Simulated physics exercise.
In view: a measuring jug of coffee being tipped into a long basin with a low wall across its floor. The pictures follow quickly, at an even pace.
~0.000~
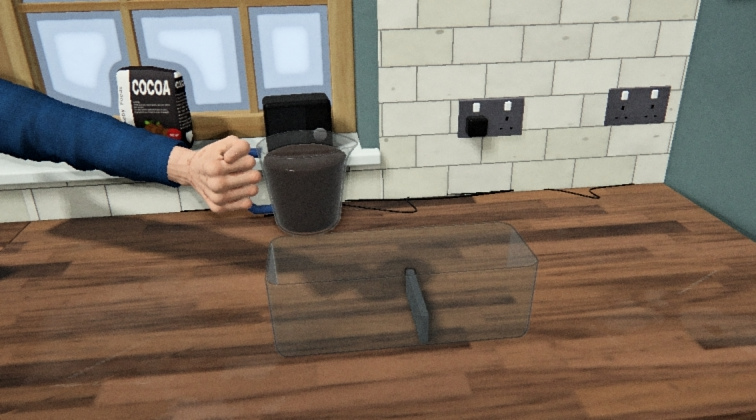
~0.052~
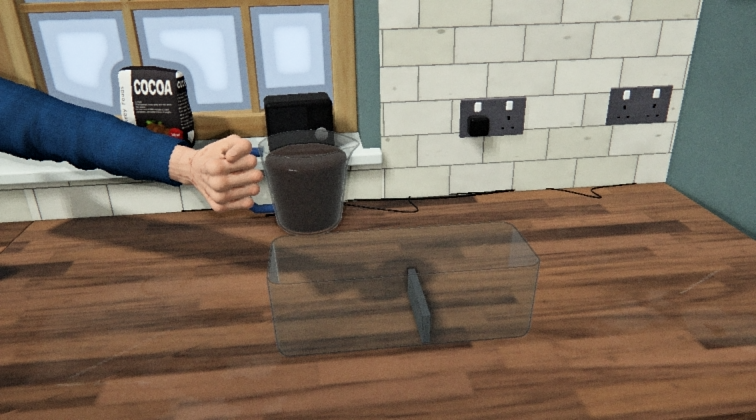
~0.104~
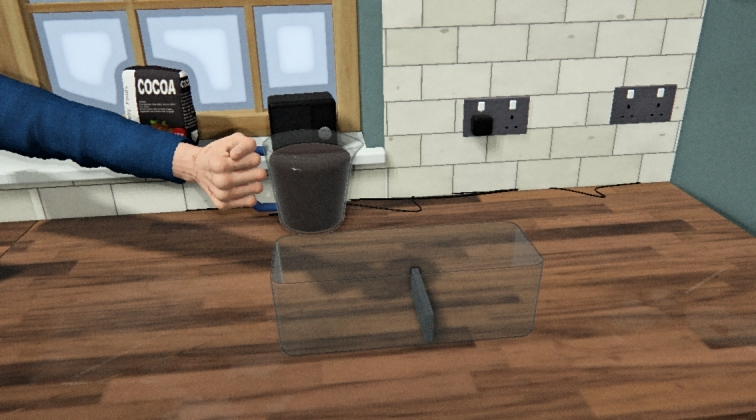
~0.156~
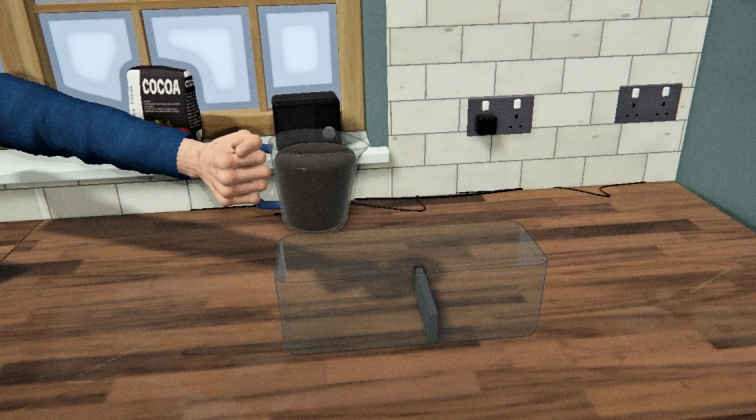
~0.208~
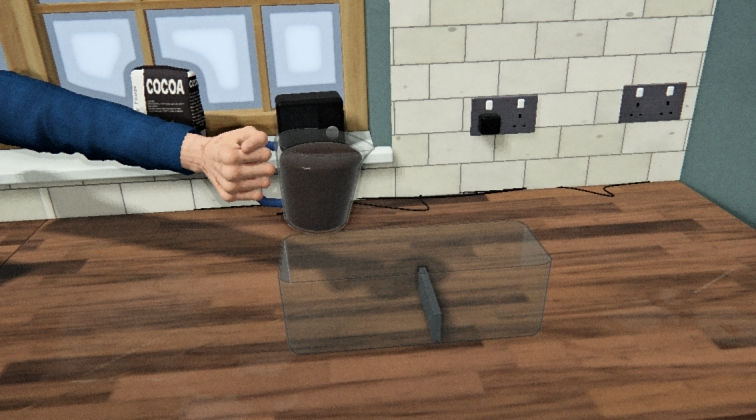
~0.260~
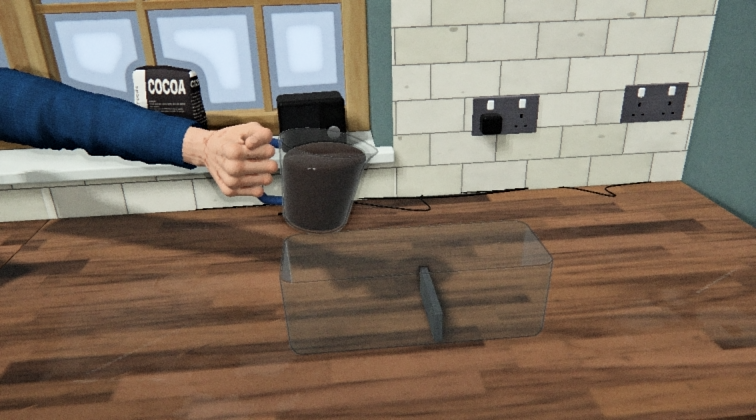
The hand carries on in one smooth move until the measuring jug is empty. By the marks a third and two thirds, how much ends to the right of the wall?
The share right of the wall is not even a third.
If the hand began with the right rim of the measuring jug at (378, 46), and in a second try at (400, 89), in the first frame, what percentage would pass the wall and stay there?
First some 80, then 90 per cent.
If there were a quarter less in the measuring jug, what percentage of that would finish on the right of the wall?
It comes to 5 per cent or so.
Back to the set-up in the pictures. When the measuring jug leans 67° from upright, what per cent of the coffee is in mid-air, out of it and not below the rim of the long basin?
About 15 per cent.
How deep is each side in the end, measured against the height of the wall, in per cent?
Some 40 per cent left and 20 right.
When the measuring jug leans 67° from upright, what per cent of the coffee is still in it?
It comes to 70 per cent or so.
A moment on, the measuring jug is tipped part way and 70 per cent is still to pour, 7 is left of the wall and 6 right of it.
Next, the measuring jug is tipped right over and 10 per cent is still to pour, 61 is left of the wall and 21 right of it.
Then the measuring jug is tipped right over and 0 per cent is still to pour, 76 is left of the wall and 23 right of it.
Later the measuring jug is tipped right over and 0 per cent is still to pour, 76 is left of the wall and 23 right of it.
At rest 76 per cent lies left of the wall, 23 right of it and 1 outside.
